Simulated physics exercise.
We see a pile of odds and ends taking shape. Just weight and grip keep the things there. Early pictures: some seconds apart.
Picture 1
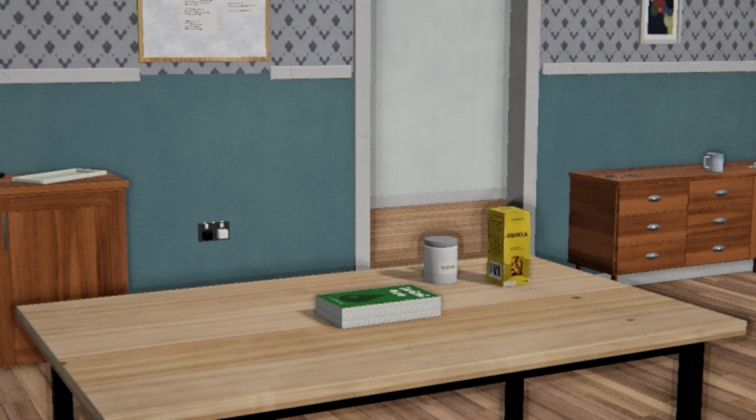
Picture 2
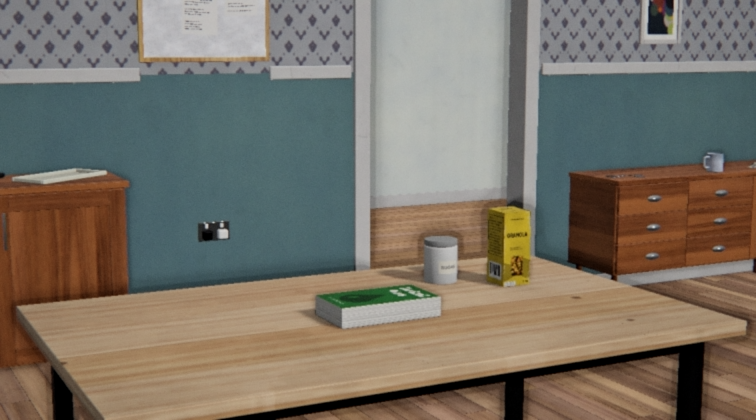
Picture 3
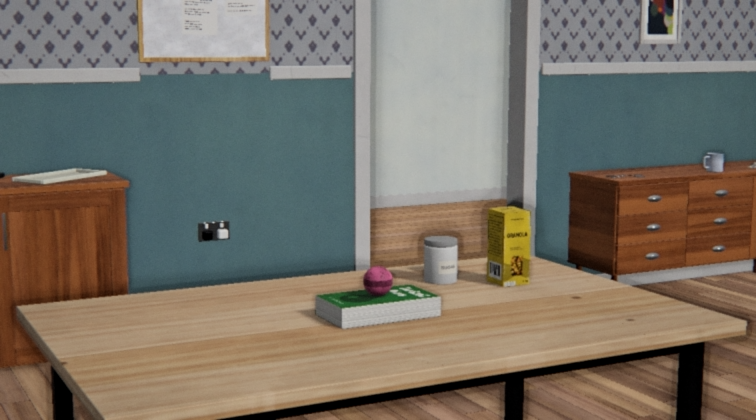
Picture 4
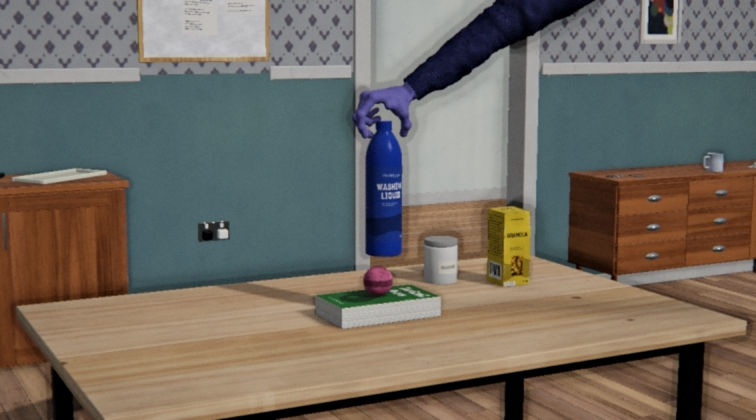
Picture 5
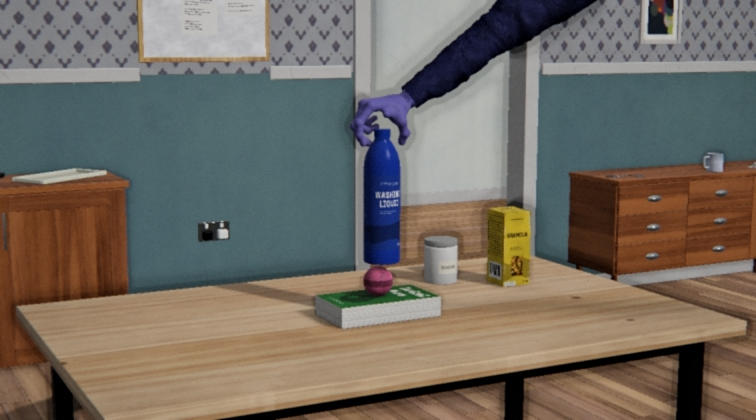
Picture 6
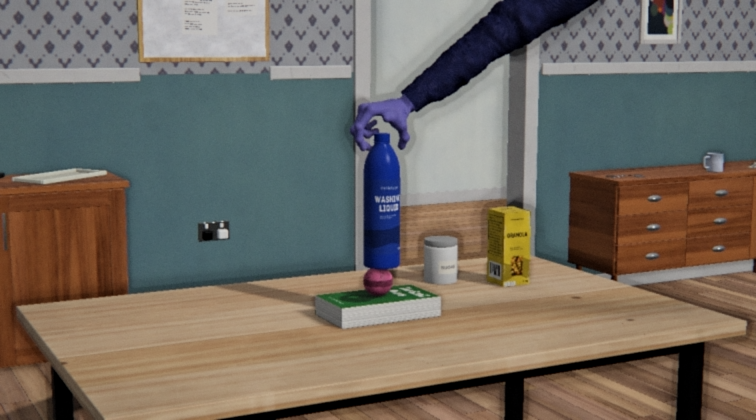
A purple hand in a dark blue sleeve works above a pale wooden table, seen from a fixed, slightly raised view in a room with teal walls and wooden cabinets. A green book lies near the middle, with a white canister and a yellow carton behind it to the right. A pink ball appears on the book, then the hand lowers a blue bottle upright onto the ball, still gripping its top.
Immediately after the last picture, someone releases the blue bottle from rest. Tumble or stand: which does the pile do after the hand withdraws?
My guess is a failure.
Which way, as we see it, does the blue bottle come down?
Direction of travel: Rightward.
Then, 0.40 s later than the last frame, blue bottle tilted by 23° near (395, 203).
Then, 0.60 s later than the last frame, blue bottle now fallen.
Then, 0.70 s later than the last frame, things are still on the move.
Then, 1.10 s later than the last frame, nothing new.
When it is over, fallen, blue bottle; the other 4 as before. End places, in pixels of the last picture, blue bottle near (457, 279). The pile loses its balance.
